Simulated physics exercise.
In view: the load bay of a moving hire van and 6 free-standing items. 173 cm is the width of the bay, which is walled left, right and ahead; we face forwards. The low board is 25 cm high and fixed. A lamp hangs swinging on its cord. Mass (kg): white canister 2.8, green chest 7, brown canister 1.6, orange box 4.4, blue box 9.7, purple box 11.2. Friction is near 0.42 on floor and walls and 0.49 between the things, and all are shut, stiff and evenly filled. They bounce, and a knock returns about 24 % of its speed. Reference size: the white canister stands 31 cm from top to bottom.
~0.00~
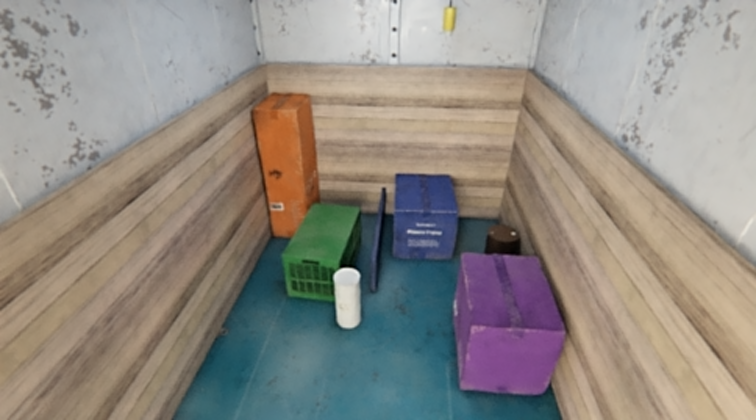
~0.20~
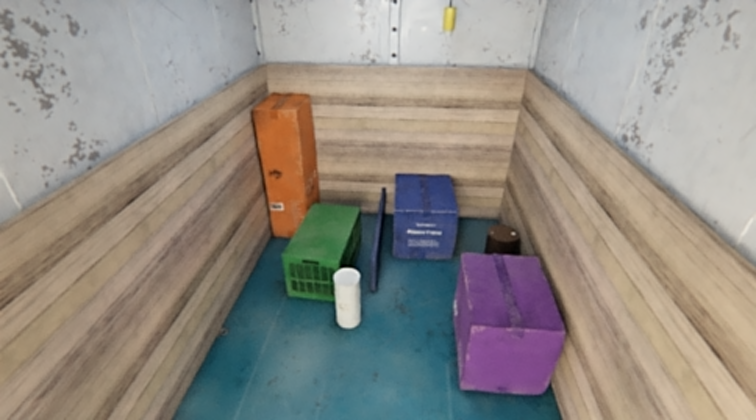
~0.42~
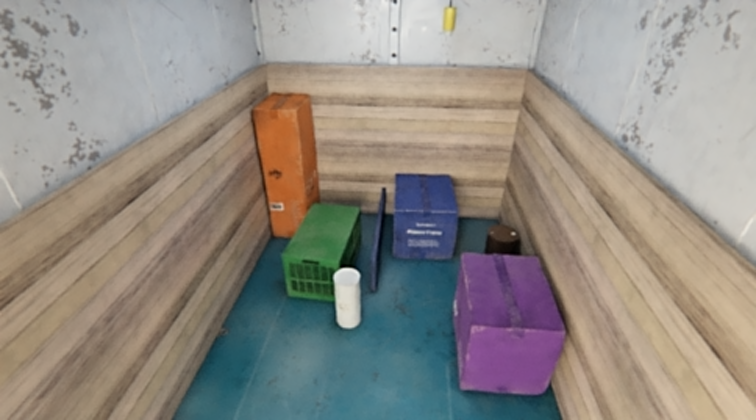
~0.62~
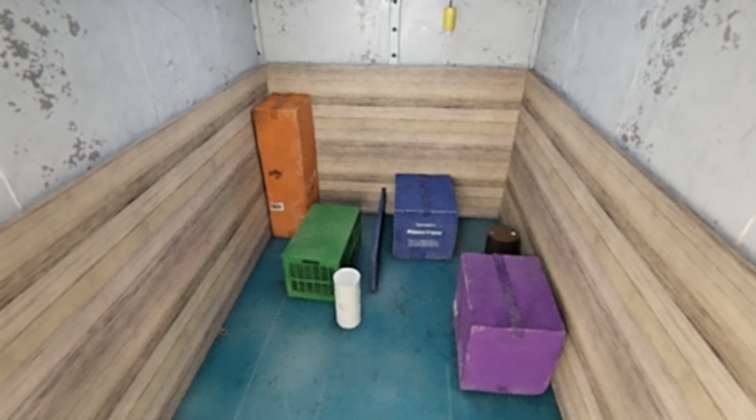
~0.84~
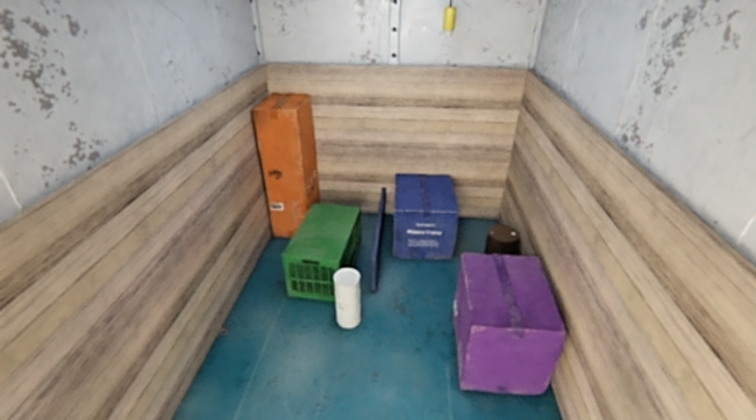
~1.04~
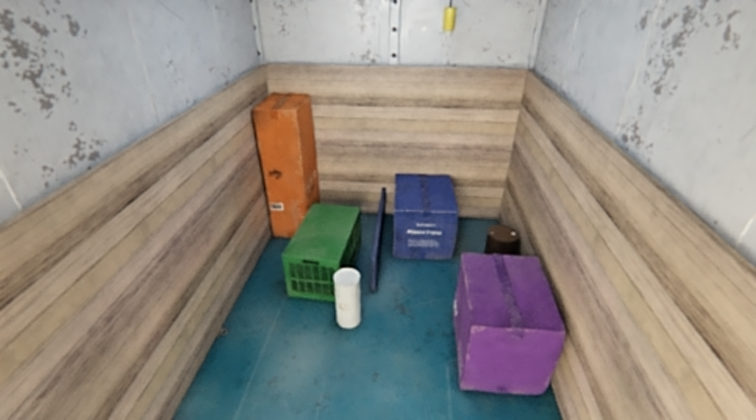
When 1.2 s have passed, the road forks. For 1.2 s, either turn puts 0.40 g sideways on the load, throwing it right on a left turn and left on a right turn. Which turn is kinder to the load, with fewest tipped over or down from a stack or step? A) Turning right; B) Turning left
Option A: Turning right.
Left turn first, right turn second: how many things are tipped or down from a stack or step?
For left it's 1, for right it's 0.
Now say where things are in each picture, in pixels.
Smooth; white canister (348, 299); green chest (326, 249), in the first frame.
Load feels 0.45 g jolt; blue box (423, 215); purple box (500, 321), in the second frame.
Load feels 0.36 g jolt; brown canister (500, 250); orange box (292, 168), in the third frame.
Smooth; blue box (423, 215); purple box (500, 321), in the fourth frame.
Smooth; brown canister (500, 250); orange box (292, 168), in the fifth frame.
Smooth; white canister (348, 299); green chest (326, 249), in the sixth frame.
Turning left. At 1.84 s, load feels 0.40 g right; orange box leaning 10°.
After 2.14 s, load feels 0.40 g right; orange box leaning 44°.
After 2.24 s, load feels 0.26 g right; orange box leaning 57°.
At rest (3.0 s), tipped over in the van, orange box; the other 5 in place, give or take 15 cm. Seen from the same camera at the end, white canister near (348, 299), green chest near (327, 249).
Turning right instead, nothing is lost, 0 of 6 in all.
